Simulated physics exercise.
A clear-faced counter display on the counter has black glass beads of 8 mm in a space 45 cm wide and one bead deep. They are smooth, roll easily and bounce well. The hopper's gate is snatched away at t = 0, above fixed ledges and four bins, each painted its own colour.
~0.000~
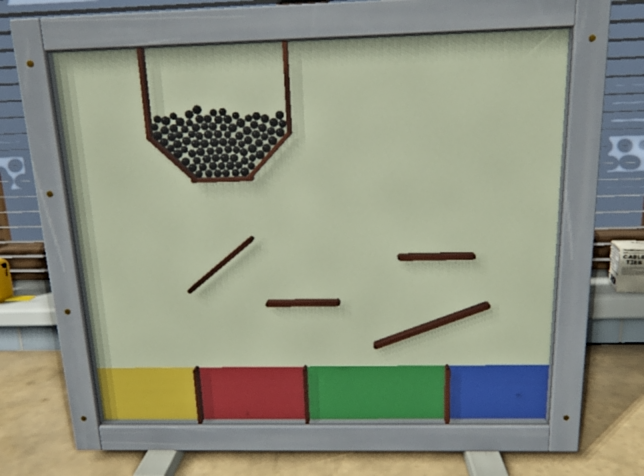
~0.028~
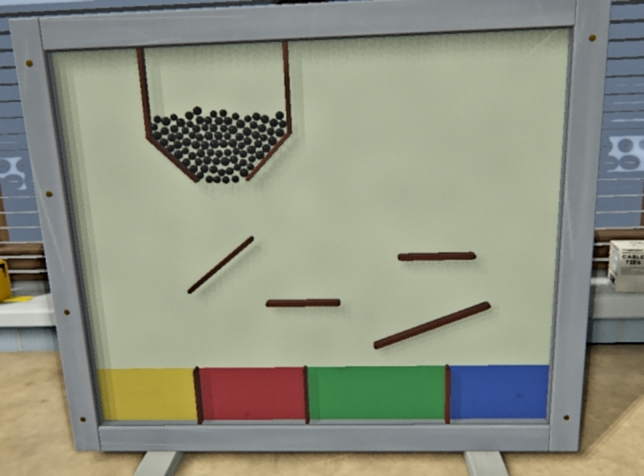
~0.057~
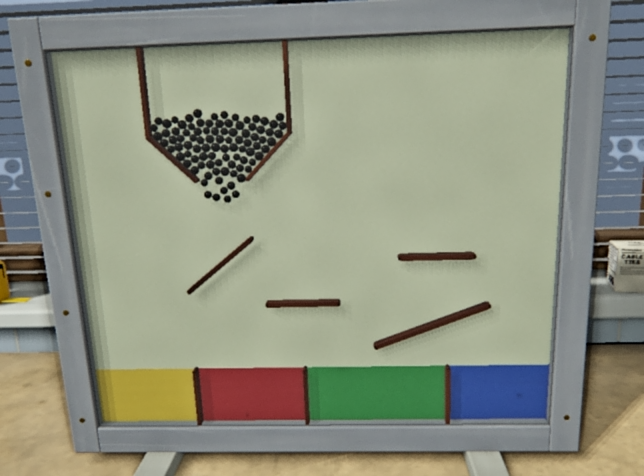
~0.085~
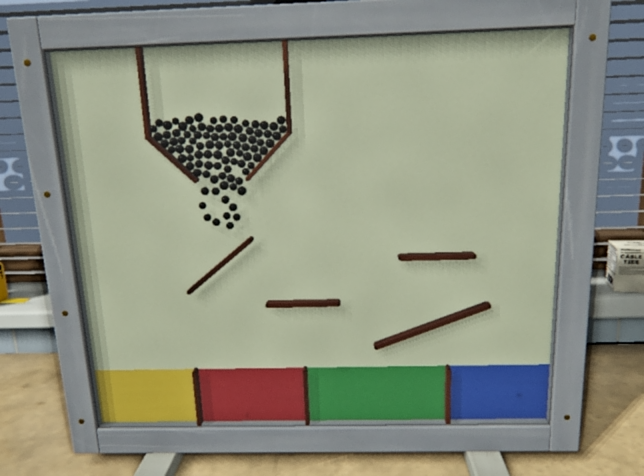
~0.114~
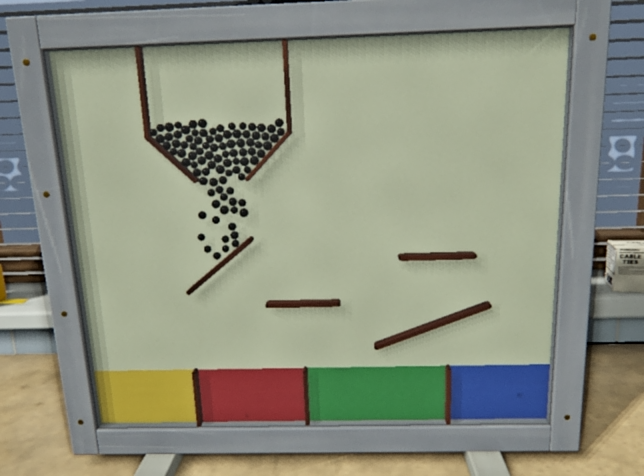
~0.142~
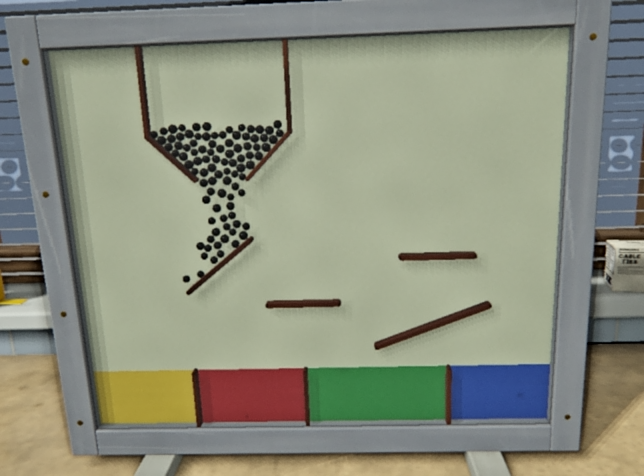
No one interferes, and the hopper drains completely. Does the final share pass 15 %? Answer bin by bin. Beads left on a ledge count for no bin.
Green bin: No; blue bin: No; yellow bin: Yes; red bin: No.
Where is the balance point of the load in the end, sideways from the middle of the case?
Some 16 cm left of it.
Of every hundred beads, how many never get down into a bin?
Some 0 per cent.
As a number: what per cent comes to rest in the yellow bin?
About 90 per cent.
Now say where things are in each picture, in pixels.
In the first frame, gate shut, about 90 beads in the hopper; its mouth (197, 180) to (248, 179); green (376, 394), blue (498, 393), yellow (149, 395), red (253, 394).
In the second frame, 1 out; leading bead (226, 180).
In the third frame, 8 out; leading bead (228, 199).
In the fourth frame, 14 out; leading bead (230, 226).
In the fifth frame, 23 out; leading bead (217, 256).
In the sixth frame, 31 out; leading bead (186, 279); ledges slope (190, 291) to (251, 240), slope (377, 346) to (489, 305), level (269, 304) to (338, 303), level (401, 257) to (474, 255).
After 0.24 s 65 % have left the hopper; down in the bins, nothing yet.
After 0.55 s 100 % have left the hopper; down in the bins, yellow 75 %.
In the end, by 2.3 s, green 5 %, blue 0 %, yellow 90 %, red 0 %.
